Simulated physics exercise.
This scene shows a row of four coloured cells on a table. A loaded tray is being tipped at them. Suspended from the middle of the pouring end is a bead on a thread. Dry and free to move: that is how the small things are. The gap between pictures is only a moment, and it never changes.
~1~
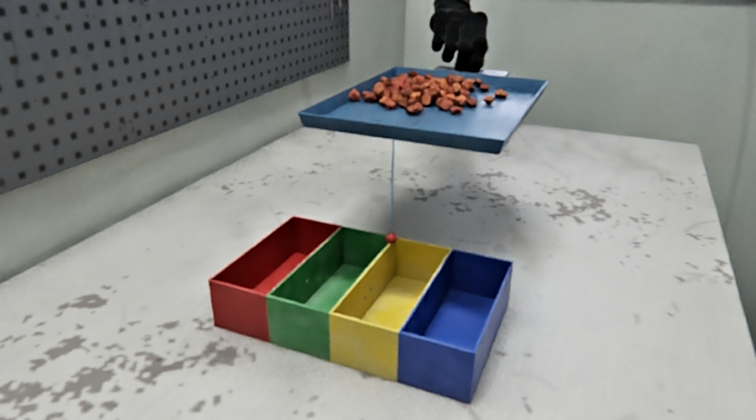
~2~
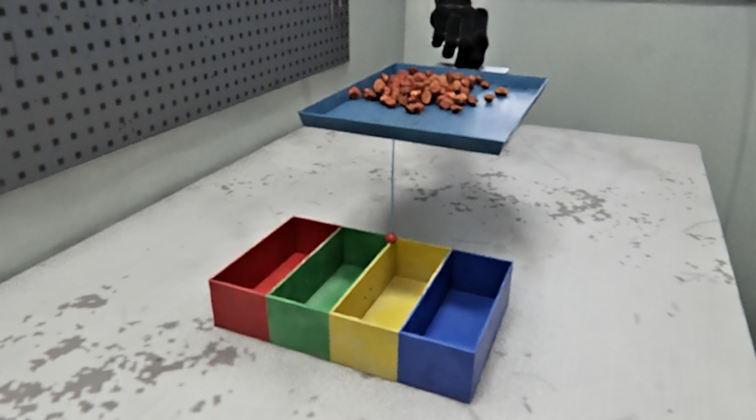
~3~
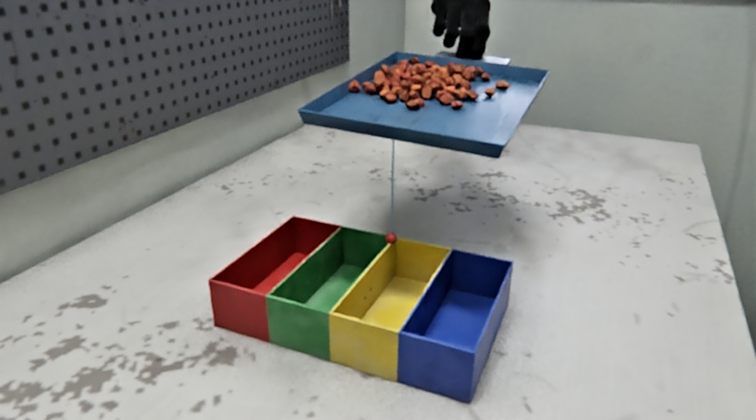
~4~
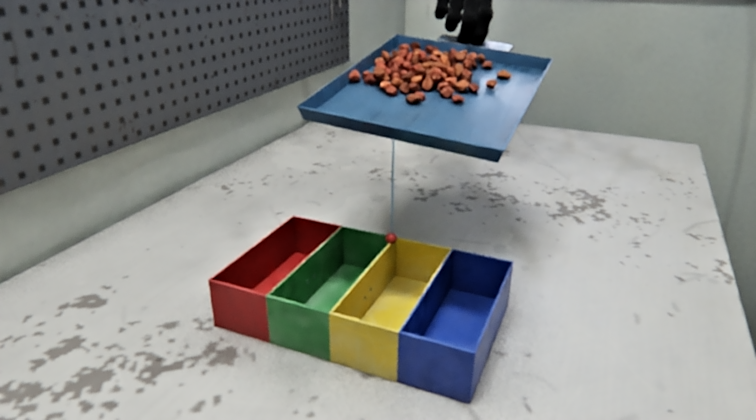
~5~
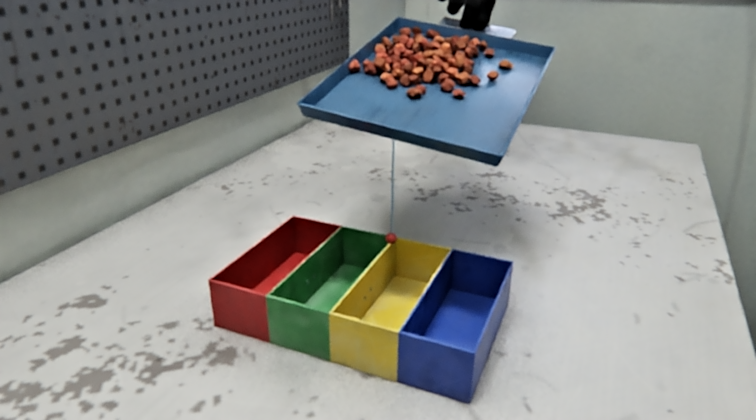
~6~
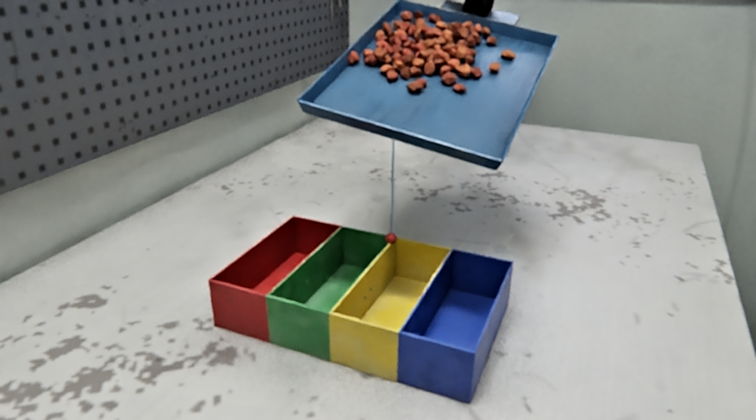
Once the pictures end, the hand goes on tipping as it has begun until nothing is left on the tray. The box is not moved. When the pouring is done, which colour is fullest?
Fullest: The blue cell.
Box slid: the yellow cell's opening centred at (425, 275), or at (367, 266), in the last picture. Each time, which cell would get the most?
So it's the blue cell for the first shift and the cell in blue for the second.
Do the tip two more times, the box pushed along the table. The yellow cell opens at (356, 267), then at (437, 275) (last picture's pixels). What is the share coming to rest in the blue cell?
Close to 30 in a hundred, then close to 60 in a hundred.
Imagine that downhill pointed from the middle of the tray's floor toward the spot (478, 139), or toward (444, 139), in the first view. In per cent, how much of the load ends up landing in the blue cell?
Lab note: Try 1 = 70 %, try 2 = 60 %.
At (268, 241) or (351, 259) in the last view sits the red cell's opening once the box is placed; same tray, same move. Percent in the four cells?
First placement near 50 percent, second near 100 percent.
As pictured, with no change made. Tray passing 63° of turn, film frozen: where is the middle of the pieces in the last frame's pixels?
Somewhere about pixel (472, 159).
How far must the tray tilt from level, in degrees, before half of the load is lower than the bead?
75°.
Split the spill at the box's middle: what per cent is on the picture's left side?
It amounts to some 0 percent.
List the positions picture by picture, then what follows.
Corners of the pouring end near (304, 112) and (500, 138), level; middle of the load near (426, 88), bits of crushed brick; bead on its thread near (391, 238); red cell near (239, 306); green cell near (299, 323); yellow cell near (364, 342); blue cell near (435, 362), in the first picture.
Corners of the pouring end near (304, 111) and (500, 139), level; middle of the load near (426, 85), in the second picture.
Corners of the pouring end near (303, 109) and (500, 143), tipped barely, lowest at the right corner; middle of the load near (426, 78), in the third picture.
Corners of the pouring end near (303, 106) and (500, 148), tipped a little, lowest at the right corner; middle of the load near (427, 67), in the fourth picture.
Corners of the pouring end near (303, 102) and (500, 152), tipped a little, lowest at the right corner; middle of the load near (428, 56), in the fifth picture.
Corners of the pouring end near (303, 99) and (499, 157), tipped clearly, lowest at the right corner; middle of the load near (430, 46); red cell near (239, 306); green cell near (299, 323); yellow cell near (364, 342); blue cell near (435, 362), in the sixth picture.
Shortly afterwards, tray tipped steeply; near two thirds on the tray; near a quarter falling or outside the box.
Next, tray tipped past a quarter turn; a little on the tray; near half in the blue cell; a little in the yellow cell; near a quarter falling or outside the box.
Some moments later, tray tipped past a quarter turn; near two thirds in the blue cell; a little in the yellow cell; near a quarter falling or outside the box.
In the end, tray tipped past a quarter turn; near two thirds in the blue cell; a little in the yellow cell; none at all in the green cell; none at all in the red cell; near a quarter outside the box.
